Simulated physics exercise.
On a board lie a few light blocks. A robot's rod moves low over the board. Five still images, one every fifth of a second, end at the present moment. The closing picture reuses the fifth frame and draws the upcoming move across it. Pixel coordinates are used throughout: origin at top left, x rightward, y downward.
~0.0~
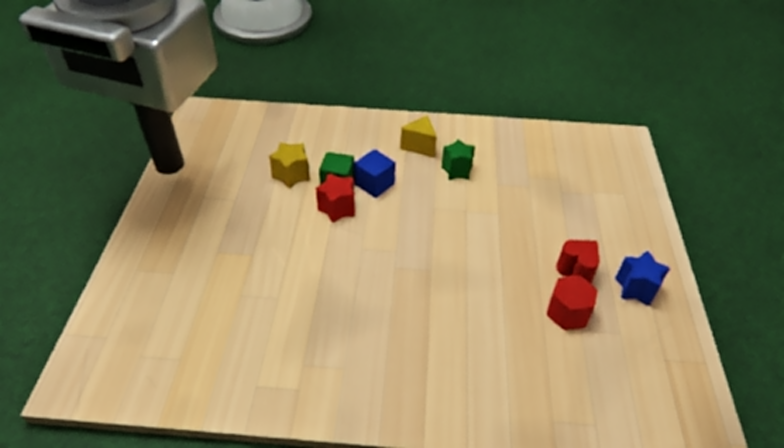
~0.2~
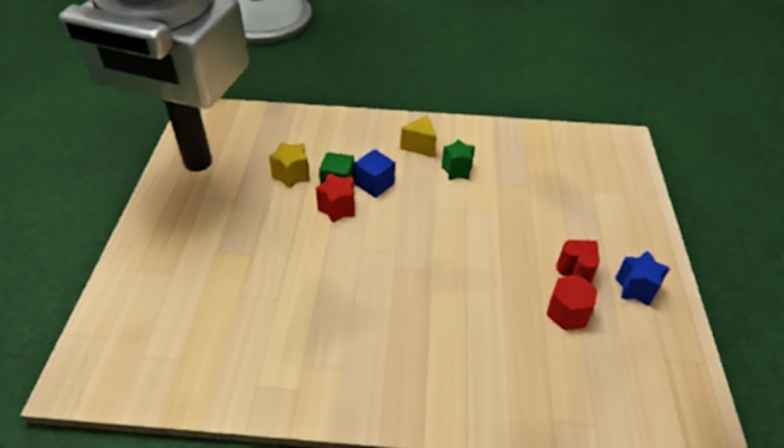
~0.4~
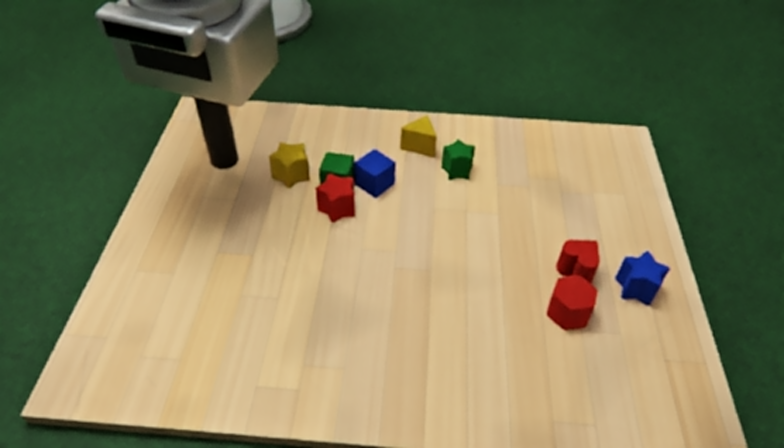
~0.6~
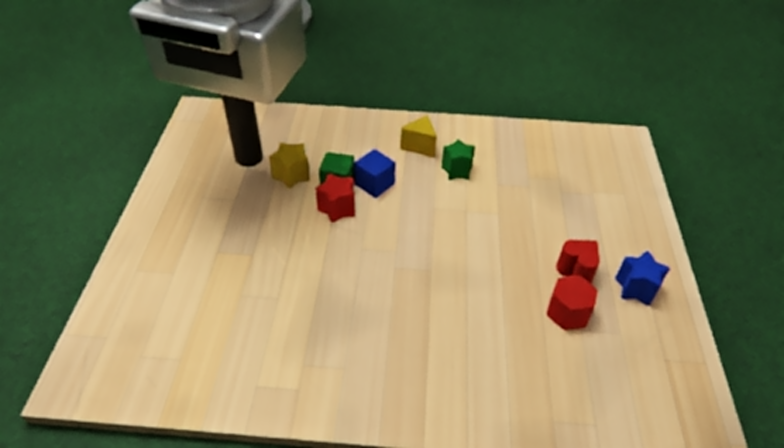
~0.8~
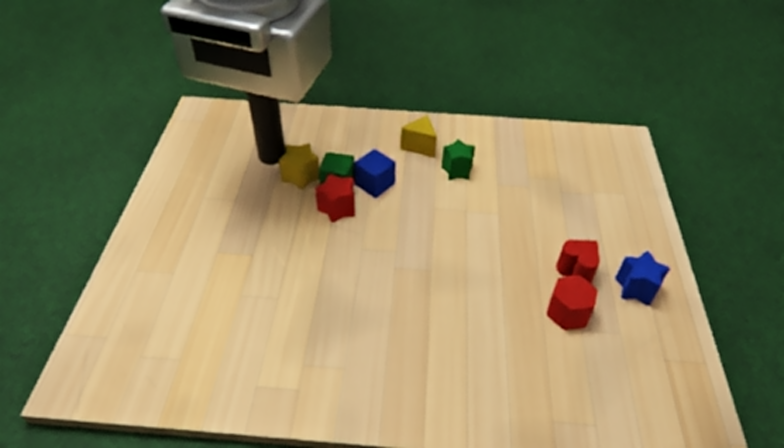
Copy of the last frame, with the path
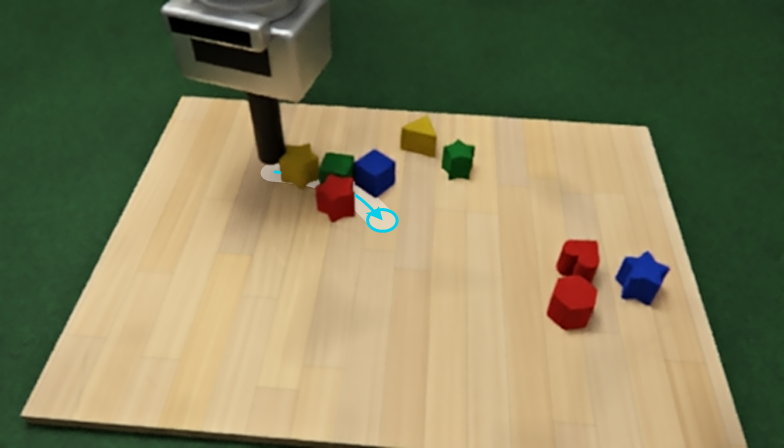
A robot arm moving its dark rod rightward over a wooden board of coloured blocks, nudging the yellow star slightly right.
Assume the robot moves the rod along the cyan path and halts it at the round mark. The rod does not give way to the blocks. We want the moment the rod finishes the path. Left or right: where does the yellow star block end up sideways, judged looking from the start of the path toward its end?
It goes toward the left-hand side.
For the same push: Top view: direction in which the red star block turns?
Overhead view: Clockwise.
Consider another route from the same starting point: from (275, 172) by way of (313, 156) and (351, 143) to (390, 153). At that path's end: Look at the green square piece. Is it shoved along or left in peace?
Its place changes.
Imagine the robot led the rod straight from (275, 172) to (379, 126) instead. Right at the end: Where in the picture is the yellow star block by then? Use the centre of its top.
I'd expect the centre of its top face to be at (325, 148).
Path on the board, from (275, 172) by way of (317, 178) and (354, 194) to (382, 220).
What follows on the original path. One third of the way, rod at (316, 162); yellow star block at (345, 158); green square piece at (372, 169), turned 40° clockwise; blue square piece at (407, 167), turned 50° anticlockwise.
Two thirds of the way, rod at (354, 179); yellow star block at (383, 173); red star block at (339, 190), turned 20° clockwise; green square piece at (413, 184), turned 25° clockwise; blue square piece at (431, 167), turned 95° anticlockwise.
At the end, rod at (383, 205); yellow star block at (410, 190), turned 35° anticlockwise; red star block at (343, 195), turned 55° clockwise; green square piece at (444, 193); blue square piece at (433, 167), turned 105° anticlockwise.
